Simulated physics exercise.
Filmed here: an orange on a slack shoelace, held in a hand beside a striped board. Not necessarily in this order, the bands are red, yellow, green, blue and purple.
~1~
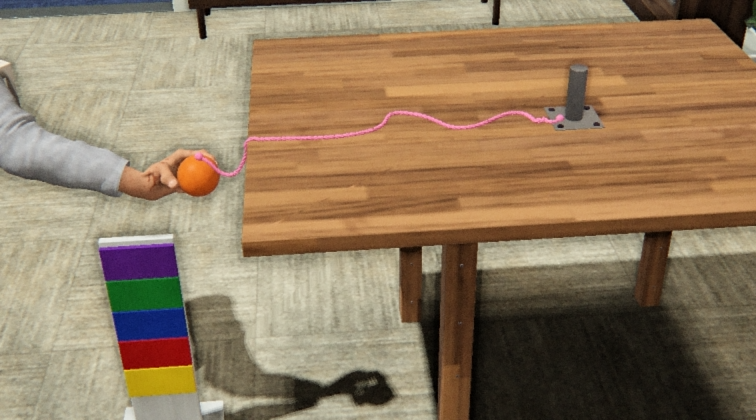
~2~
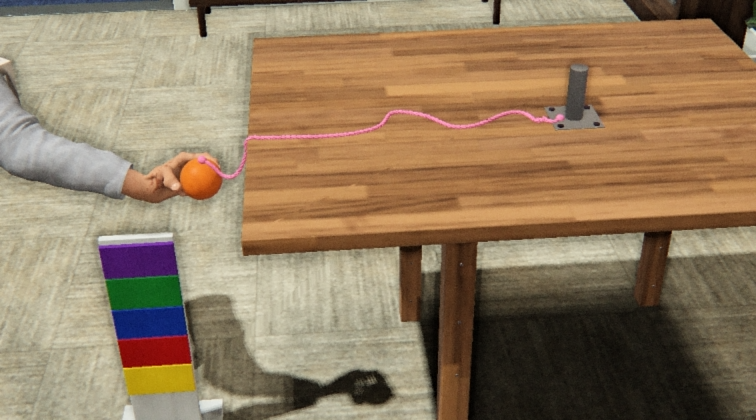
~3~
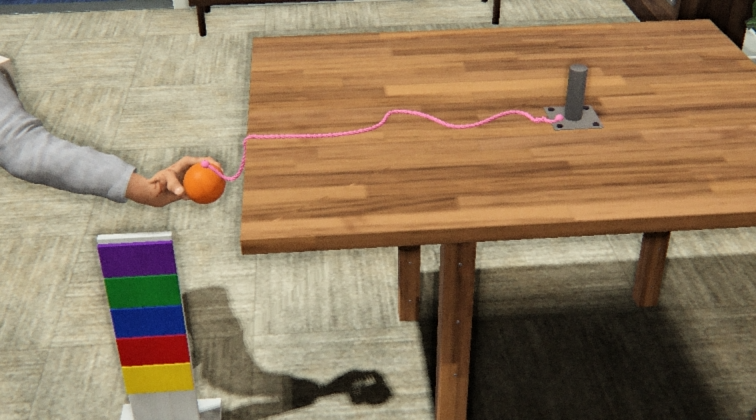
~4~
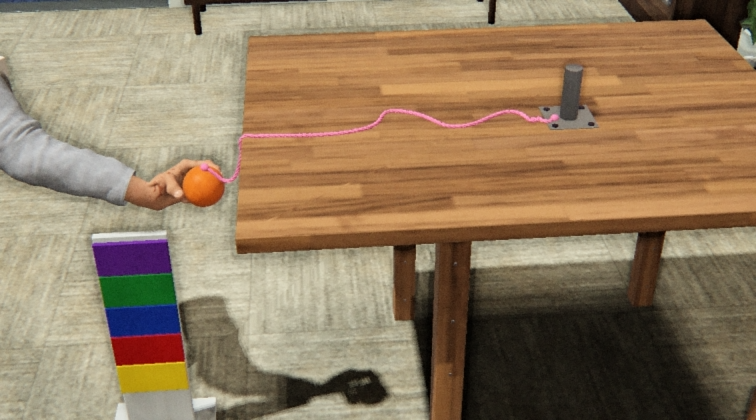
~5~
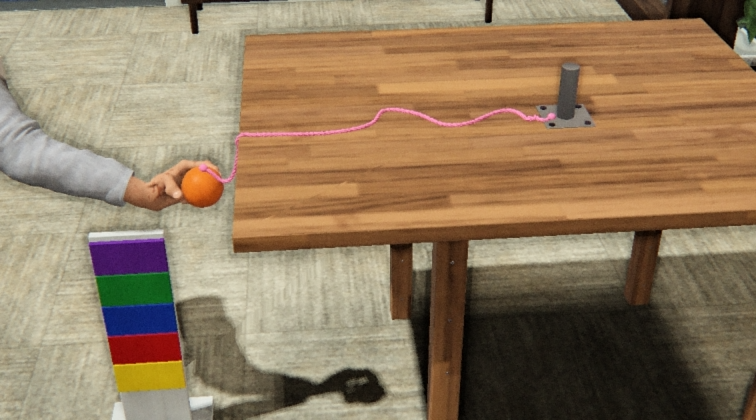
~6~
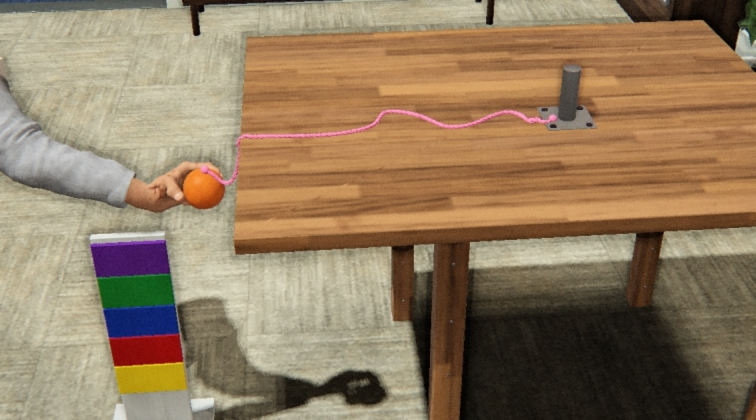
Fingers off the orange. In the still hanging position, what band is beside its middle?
Its centre hangs level with the green band.
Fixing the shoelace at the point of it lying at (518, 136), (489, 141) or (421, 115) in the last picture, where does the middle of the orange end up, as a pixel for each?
The pixel places are (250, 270), (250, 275) and (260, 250), one per try.
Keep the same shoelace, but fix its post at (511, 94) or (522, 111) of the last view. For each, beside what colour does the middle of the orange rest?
Result 1: Blue. Result 2: Blue.
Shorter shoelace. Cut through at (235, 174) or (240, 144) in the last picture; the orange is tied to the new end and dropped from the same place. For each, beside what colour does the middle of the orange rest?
Try 1 - purple; try 2 - no band.
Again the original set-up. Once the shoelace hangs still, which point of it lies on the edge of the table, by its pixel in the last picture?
It's the one at (316, 136).
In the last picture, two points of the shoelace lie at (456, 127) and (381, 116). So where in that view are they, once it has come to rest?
Well, the first one sits at (412, 122), and the second one sits at (322, 125).
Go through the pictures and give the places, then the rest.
The first picture shows orange (199, 176); purple (139, 264); green (145, 296); blue (150, 326); red (155, 355); yellow (161, 382).
The second picture shows orange (201, 179); shoelace through (538, 122) (476, 125) (403, 112) (344, 135) (252, 139).
The third picture shows orange (205, 183).
The fourth picture shows orange (204, 186); shoelace through (533, 122) (471, 125) (398, 111) (339, 134) (247, 138).
The fifth picture shows orange (203, 187).
The sixth picture shows orange (204, 189); shoelace through (531, 122) (469, 125) (396, 112) (337, 134) (245, 138).
A little later, orange near (231, 268); level with purple.
Next, orange near (283, 278); level with green.
Later still, orange near (259, 281); level with green.
When it is over, orange near (246, 280); level with green. The shoelace holds its middle at green.
